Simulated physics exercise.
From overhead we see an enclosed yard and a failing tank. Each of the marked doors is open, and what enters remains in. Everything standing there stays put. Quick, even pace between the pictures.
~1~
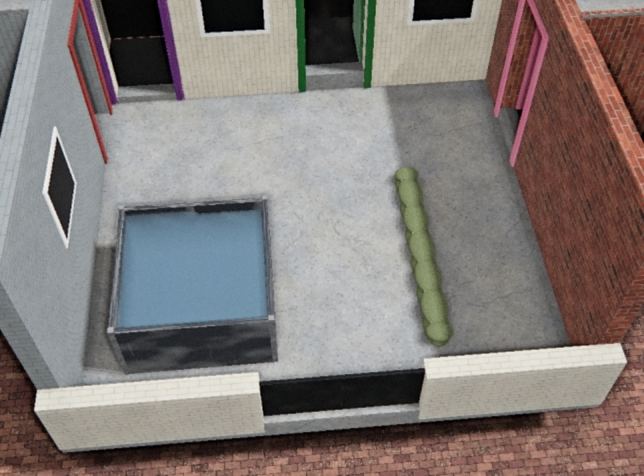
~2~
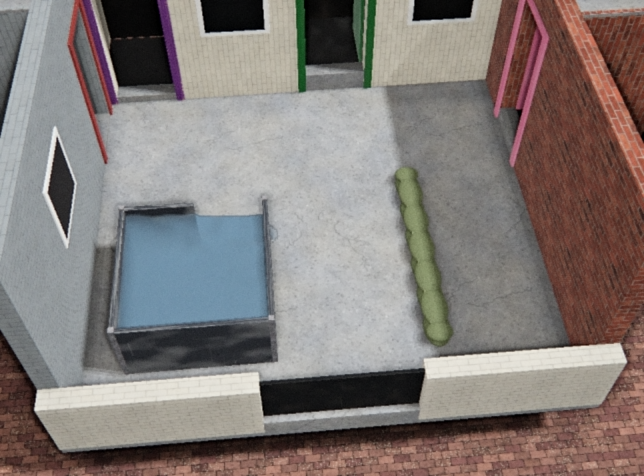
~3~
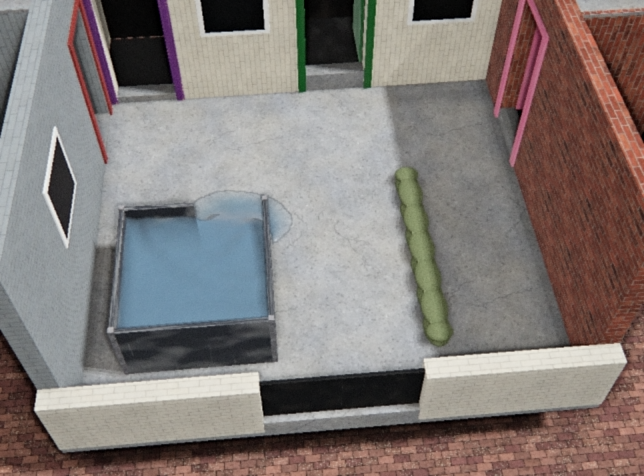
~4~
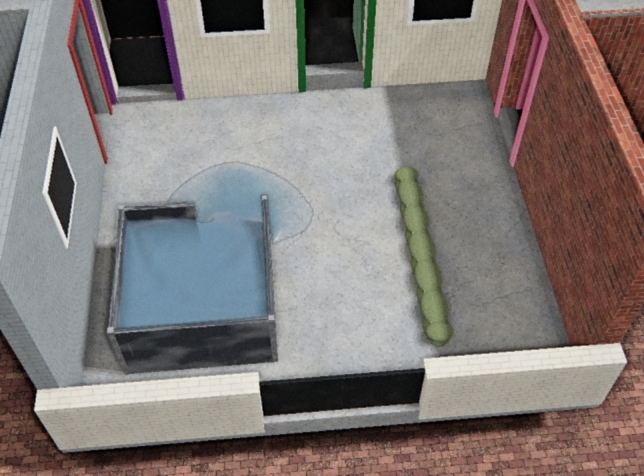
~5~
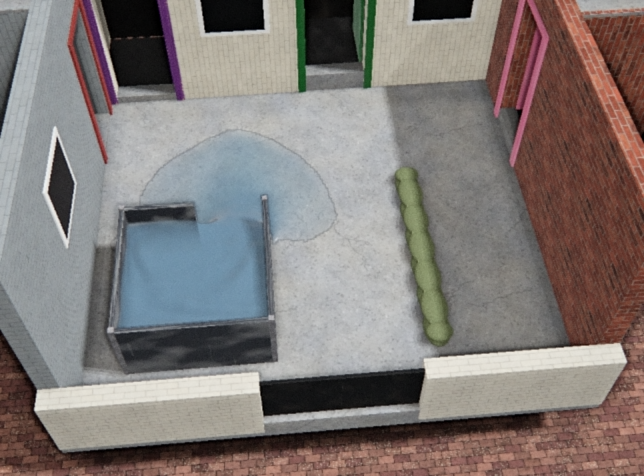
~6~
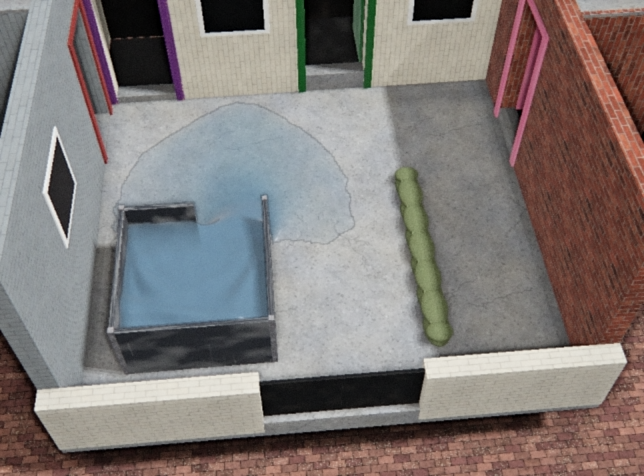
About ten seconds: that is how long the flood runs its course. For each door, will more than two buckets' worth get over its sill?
Door by door: The red door yes, more than two buckets' worth; the purple door yes, more than two buckets' worth; the green door no, two buckets' worth or less; the pink door no, two buckets' worth or less.
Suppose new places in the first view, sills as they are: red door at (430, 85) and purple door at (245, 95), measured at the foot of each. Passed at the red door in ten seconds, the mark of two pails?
Result for red: It ends up above.
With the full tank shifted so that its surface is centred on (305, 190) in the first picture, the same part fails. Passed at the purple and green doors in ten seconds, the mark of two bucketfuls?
Result - purple door ends up below, green door ends up above.
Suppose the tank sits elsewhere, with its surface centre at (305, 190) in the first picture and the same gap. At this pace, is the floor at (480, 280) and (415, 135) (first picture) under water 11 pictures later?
Spared, hit.
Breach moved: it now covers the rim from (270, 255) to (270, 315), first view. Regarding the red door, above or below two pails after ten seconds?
As far as I can tell, the red door breaks the threshold.
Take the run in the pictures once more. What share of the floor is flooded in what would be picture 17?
Around 45 percent, give or take.
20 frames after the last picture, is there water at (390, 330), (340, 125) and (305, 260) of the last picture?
Result, in that order: Not wetted / wetted / not wetted.
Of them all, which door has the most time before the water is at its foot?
That would be the pink one.
A moment on, water covers 40 % of the floor; the red door wet at the sill, nothing in, the purple door under two buckets in, the green door wet at the sill, nothing in, the pink door not reached.
Next, water covers 45 % of the floor; the red door under two buckets in, the purple door over two buckets in, the green door wet at the sill, nothing in, the pink door not reached.
Then, water covers 55 % of the floor; the red door over two buckets in, the purple door far over two buckets in, the green door wet at the sill, nothing in, the pink door wet at the sill, nothing in.
Later, water covers 80 % of the floor; the red door far over two buckets in, the purple door far over two buckets in, the green door wet at the sill, nothing in, the pink door under two buckets in.
In the end, water covers 95 % of the floor; the red door far over two buckets in, the purple door far over two buckets in, the green door wet at the sill, nothing in, the pink door under two buckets in.
